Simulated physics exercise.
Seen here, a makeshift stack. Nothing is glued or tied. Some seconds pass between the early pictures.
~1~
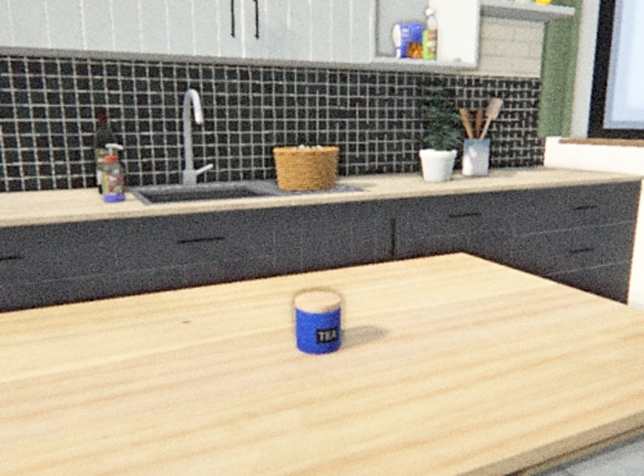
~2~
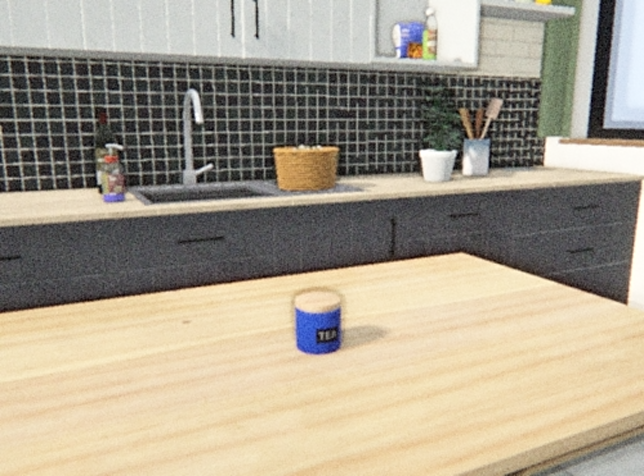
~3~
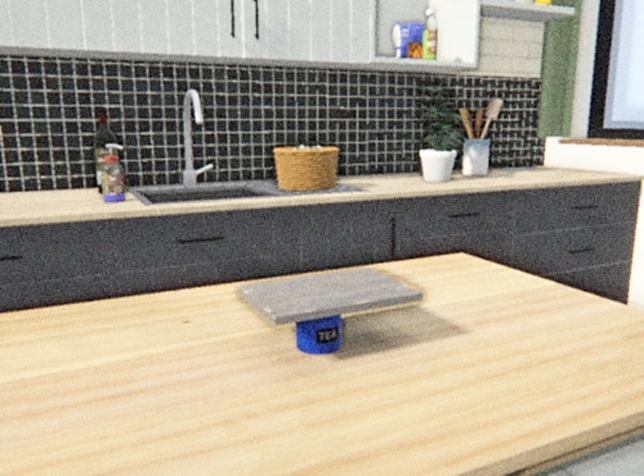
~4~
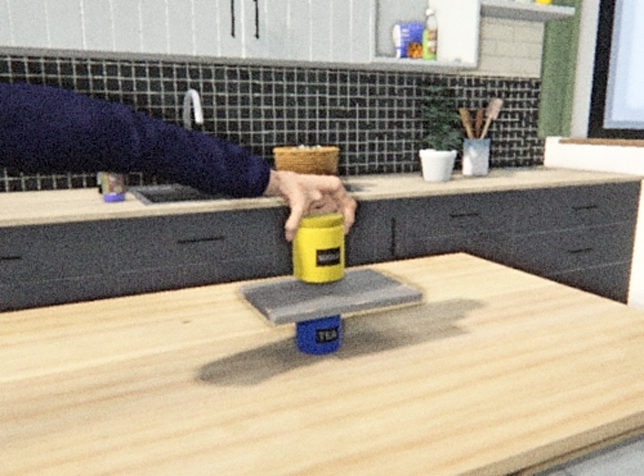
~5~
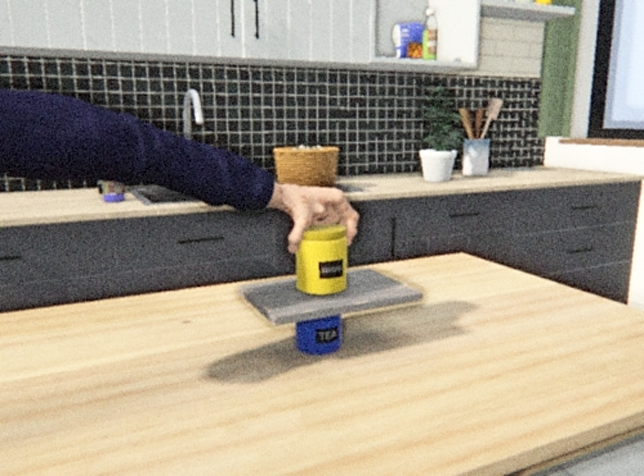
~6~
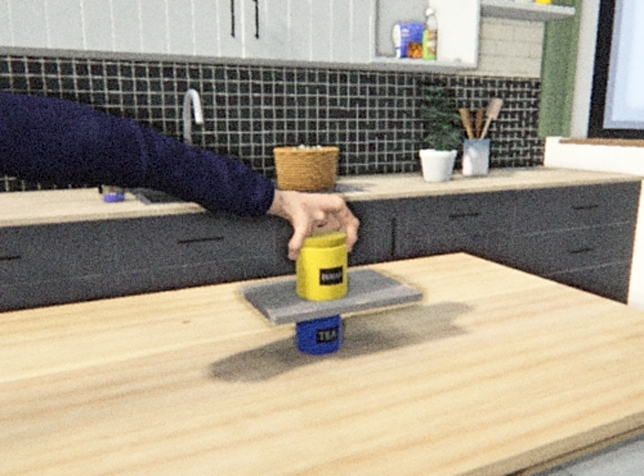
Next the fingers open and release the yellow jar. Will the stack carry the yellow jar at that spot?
Here the stack holds.
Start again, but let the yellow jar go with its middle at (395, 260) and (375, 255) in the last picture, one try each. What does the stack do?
First try: It loses its balance; second try: It comes apart.
Then, 0.20 s later than the last frame, all is still.
Then, 0.40 s later than the last frame, yellow jar resting near (322, 264).
When it is over, all 3 as before. End places, in pixels of the last picture, yellow jar near (322, 264). The stack stays up.
